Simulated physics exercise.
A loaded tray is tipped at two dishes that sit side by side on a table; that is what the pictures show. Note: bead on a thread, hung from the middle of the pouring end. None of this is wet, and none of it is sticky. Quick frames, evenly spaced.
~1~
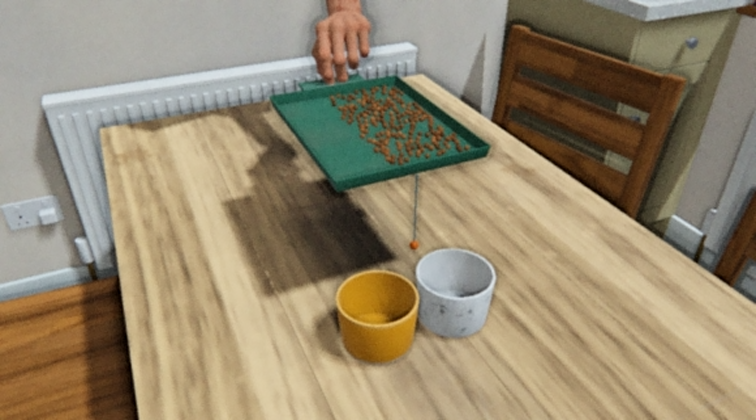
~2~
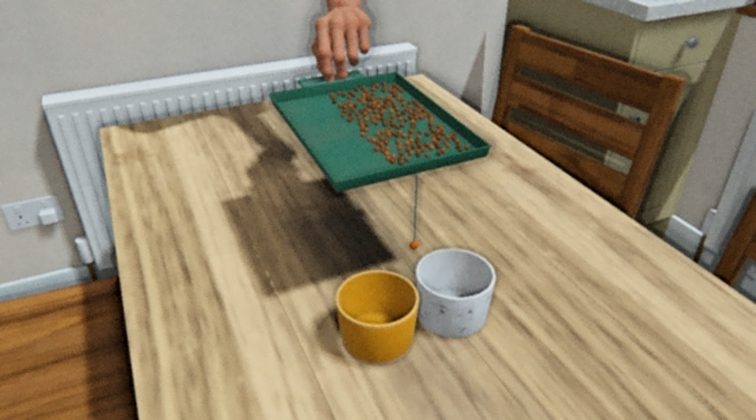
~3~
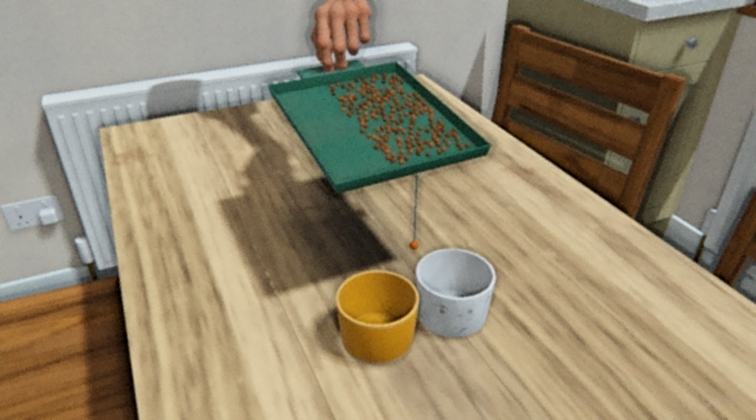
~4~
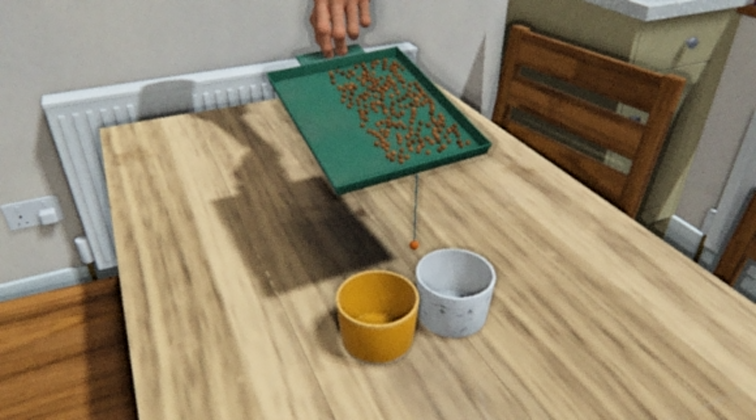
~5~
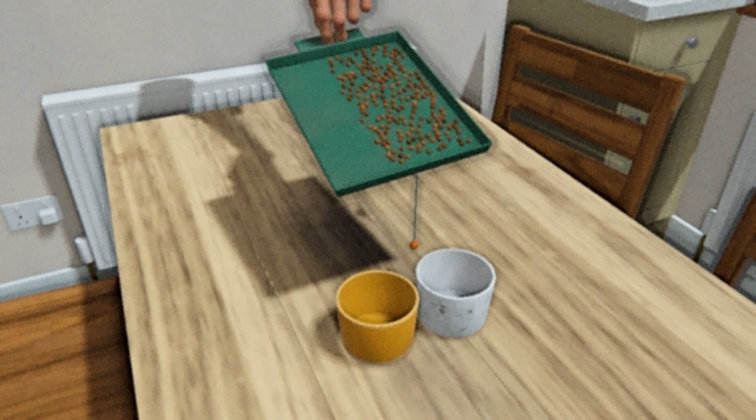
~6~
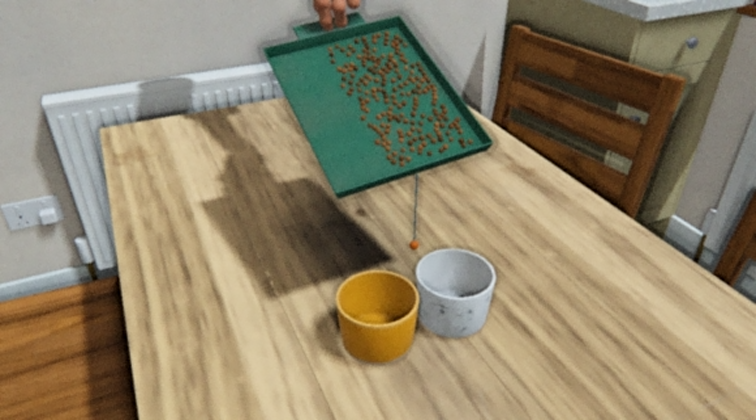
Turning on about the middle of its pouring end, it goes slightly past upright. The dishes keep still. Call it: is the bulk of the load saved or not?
The bulk is saved.
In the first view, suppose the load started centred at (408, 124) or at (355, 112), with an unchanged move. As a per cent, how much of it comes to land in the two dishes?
First try 70 %, second try 60 %.
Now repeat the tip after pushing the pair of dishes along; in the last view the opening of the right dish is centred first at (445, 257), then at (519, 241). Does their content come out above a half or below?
The bulk of it and then Short of half.
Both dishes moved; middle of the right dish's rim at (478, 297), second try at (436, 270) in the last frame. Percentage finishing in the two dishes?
About 10 per cent, then about 80 per cent.
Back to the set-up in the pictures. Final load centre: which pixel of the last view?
Centre at rest: Close to (373, 336).
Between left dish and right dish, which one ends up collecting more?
That would be the leftward one.
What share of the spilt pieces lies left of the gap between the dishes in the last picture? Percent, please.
About 90 percent.
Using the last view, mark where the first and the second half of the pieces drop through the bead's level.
Early-half point (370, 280); late-half point (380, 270).
Just after the last frame, tray tipped steeply; the larger part on the tray; about a tenth in the left dish; just a few outside both; roughly a quarter in the air.
A moment on, tray tipped past a quarter turn; roughly a quarter on the tray; roughly a quarter in the left dish; about a tenth in the right dish; roughly a quarter outside both; roughly a quarter in the air.
Further on, tray tipped past a quarter turn; roughly half in the left dish; roughly a quarter in the right dish; roughly a third outside both.
When it is over, tray tipped past a quarter turn; roughly half in the left dish; roughly a quarter in the right dish; roughly a third outside both.
